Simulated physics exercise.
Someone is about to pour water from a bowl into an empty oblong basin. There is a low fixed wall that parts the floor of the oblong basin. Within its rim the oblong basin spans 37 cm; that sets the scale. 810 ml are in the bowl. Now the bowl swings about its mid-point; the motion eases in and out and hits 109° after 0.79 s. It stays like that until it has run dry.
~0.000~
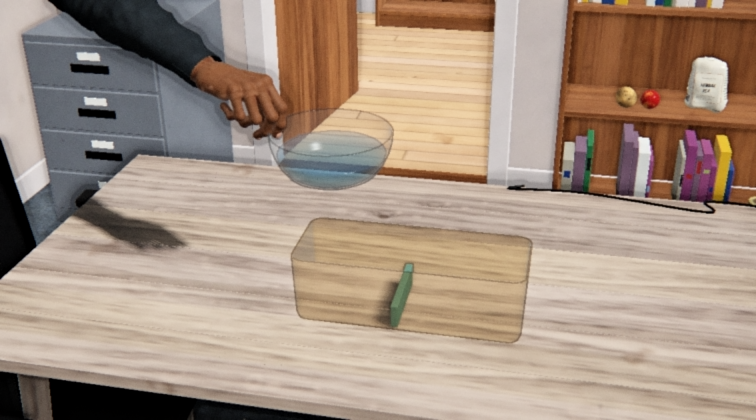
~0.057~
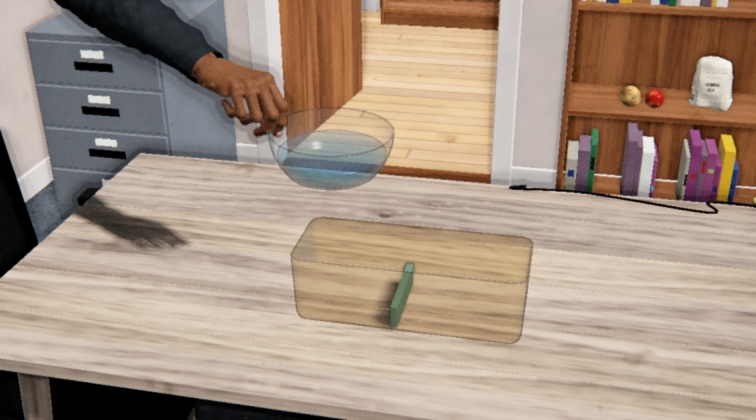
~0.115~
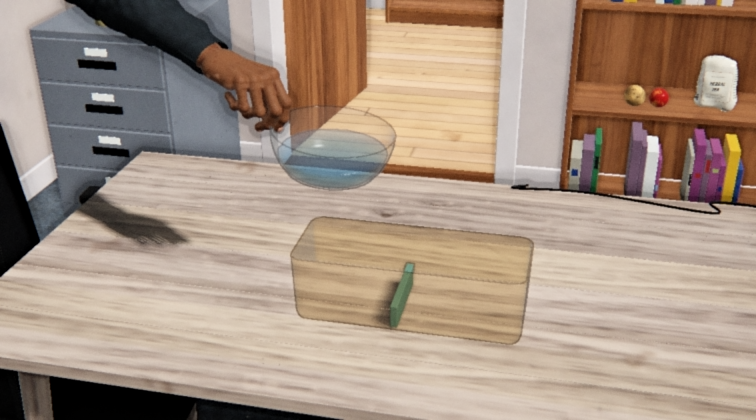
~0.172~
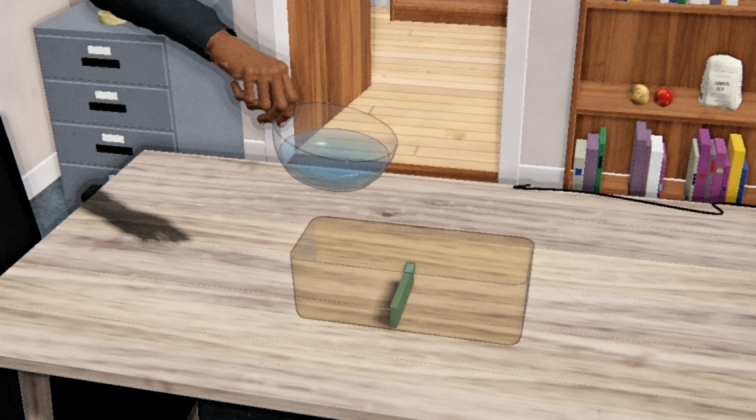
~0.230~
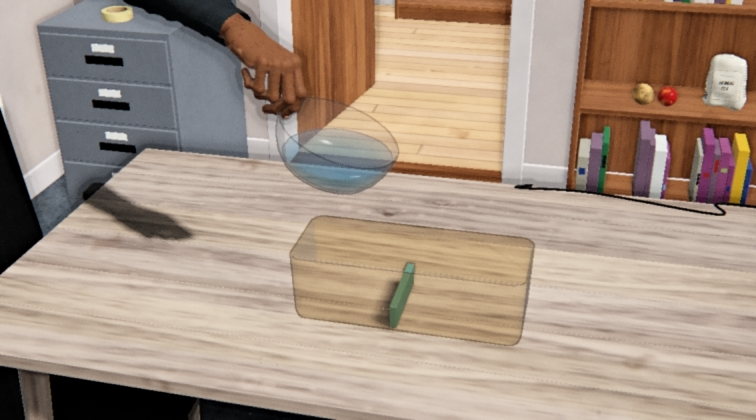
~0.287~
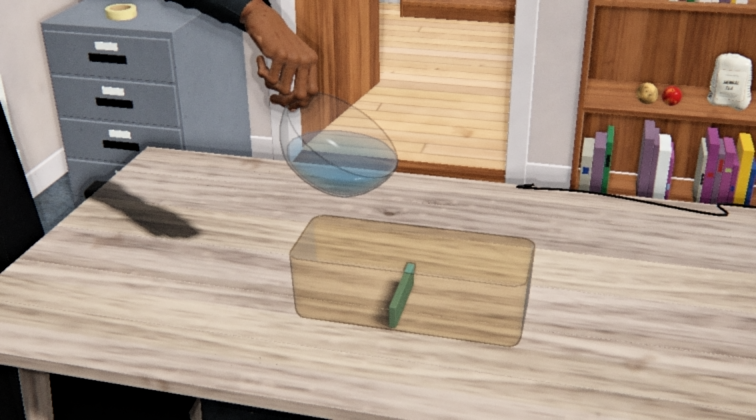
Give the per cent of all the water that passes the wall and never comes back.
I would say 65 percent.
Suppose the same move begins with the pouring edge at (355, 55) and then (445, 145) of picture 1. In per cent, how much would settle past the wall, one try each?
Try 1: 50 %; try 2: 85 %.
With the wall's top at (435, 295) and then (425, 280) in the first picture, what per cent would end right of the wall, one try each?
30 per cent first, 30 per cent second.
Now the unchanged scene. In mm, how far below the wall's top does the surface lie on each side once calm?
The left comes to roughly 28 mm and the right to roughly 20 mm.
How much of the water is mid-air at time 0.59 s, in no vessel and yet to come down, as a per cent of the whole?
At that moment, about 36 percent.
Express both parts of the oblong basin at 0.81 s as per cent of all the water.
Lab note: Left near 32 %, right near 62.
After 0.59 s the tilt is 92° and 13 per cent is still to pour, 1 is left of the wall and 49 right of it.
After 0.81 s the tilt is 109° and 0 per cent is still to pour, 31 is left of the wall and 63 right of it.
After 1.04 s the tilt is 109° and 0 per cent is still to pour, 33 is left of the wall and 65 right of it.
After 1.29 s the tilt is 109° and 0 per cent is still to pour, 33 is left of the wall and 65 right of it.
In the end 33 per cent lies left of the wall, 65 right of it and 2 outside.
